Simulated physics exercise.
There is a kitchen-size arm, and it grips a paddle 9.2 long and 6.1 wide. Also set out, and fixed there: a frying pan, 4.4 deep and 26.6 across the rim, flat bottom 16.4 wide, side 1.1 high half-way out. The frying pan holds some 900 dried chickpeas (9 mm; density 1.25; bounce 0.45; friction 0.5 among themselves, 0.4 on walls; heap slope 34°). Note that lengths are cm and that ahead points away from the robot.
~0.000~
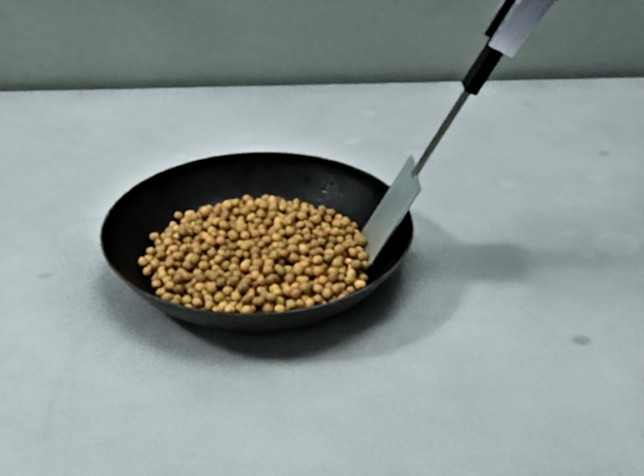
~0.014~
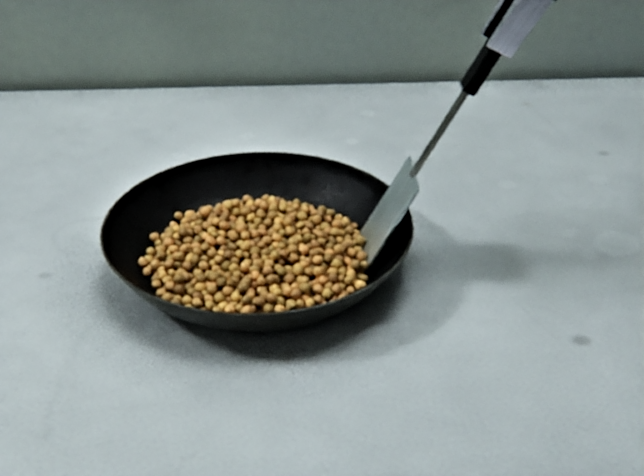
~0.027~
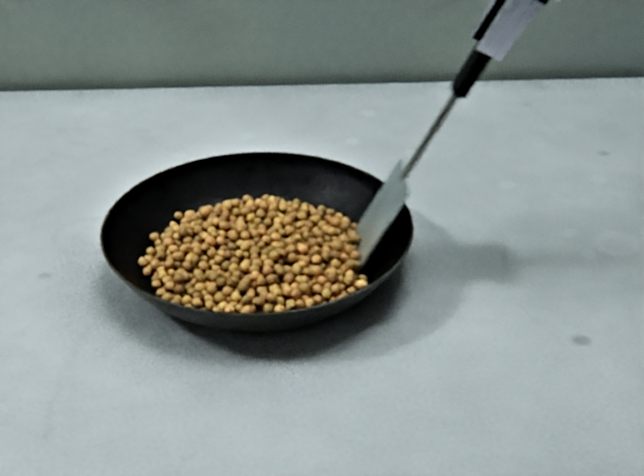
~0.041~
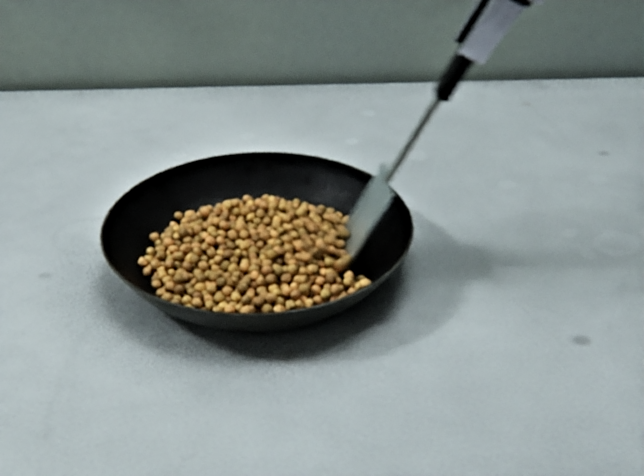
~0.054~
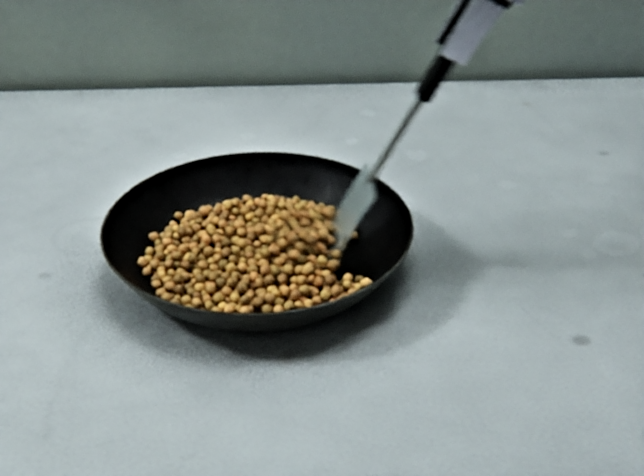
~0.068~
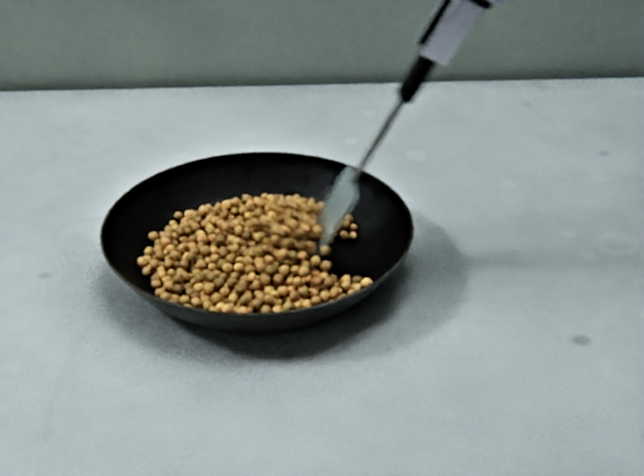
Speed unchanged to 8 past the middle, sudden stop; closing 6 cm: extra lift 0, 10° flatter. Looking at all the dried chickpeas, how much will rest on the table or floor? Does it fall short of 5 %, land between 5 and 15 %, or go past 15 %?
It lands between 5 and 15 %.
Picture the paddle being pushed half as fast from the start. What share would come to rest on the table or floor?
Roughly 0 per cent, I'd say.
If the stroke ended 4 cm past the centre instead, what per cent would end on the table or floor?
About 0 %.
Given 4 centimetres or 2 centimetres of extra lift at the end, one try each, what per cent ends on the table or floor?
Result, in order: Approx. 15 % and 15 %.
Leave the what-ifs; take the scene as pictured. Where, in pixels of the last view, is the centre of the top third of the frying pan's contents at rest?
Centre: Roughly (156, 246).
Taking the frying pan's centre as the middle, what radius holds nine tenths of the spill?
Around 30 centimetres from the centre.
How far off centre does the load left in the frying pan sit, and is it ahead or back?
What stays is shifted forward by around 3.5 cm.
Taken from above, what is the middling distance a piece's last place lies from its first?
The answer is about 3 cm.
After 0.10 s, sloping 62°, highest piece 7 above the table; 900 in the frying pan.
After 0.14 s, sloping 59°, highest piece 8 above the table; 900 in the frying pan.
After 0.36 s, sloping 52°, highest piece 5 above the table; 829 in the frying pan, 66 on the table or floor, 5 on the blade or in flight.
After 1.41 s, sloping 52°, highest piece 5 above the table; 827 in the frying pan, 73 on the table or floor.
In the end, 827 in the frying pan, 73 on the table or floor. That is 8 % on the table or floor.
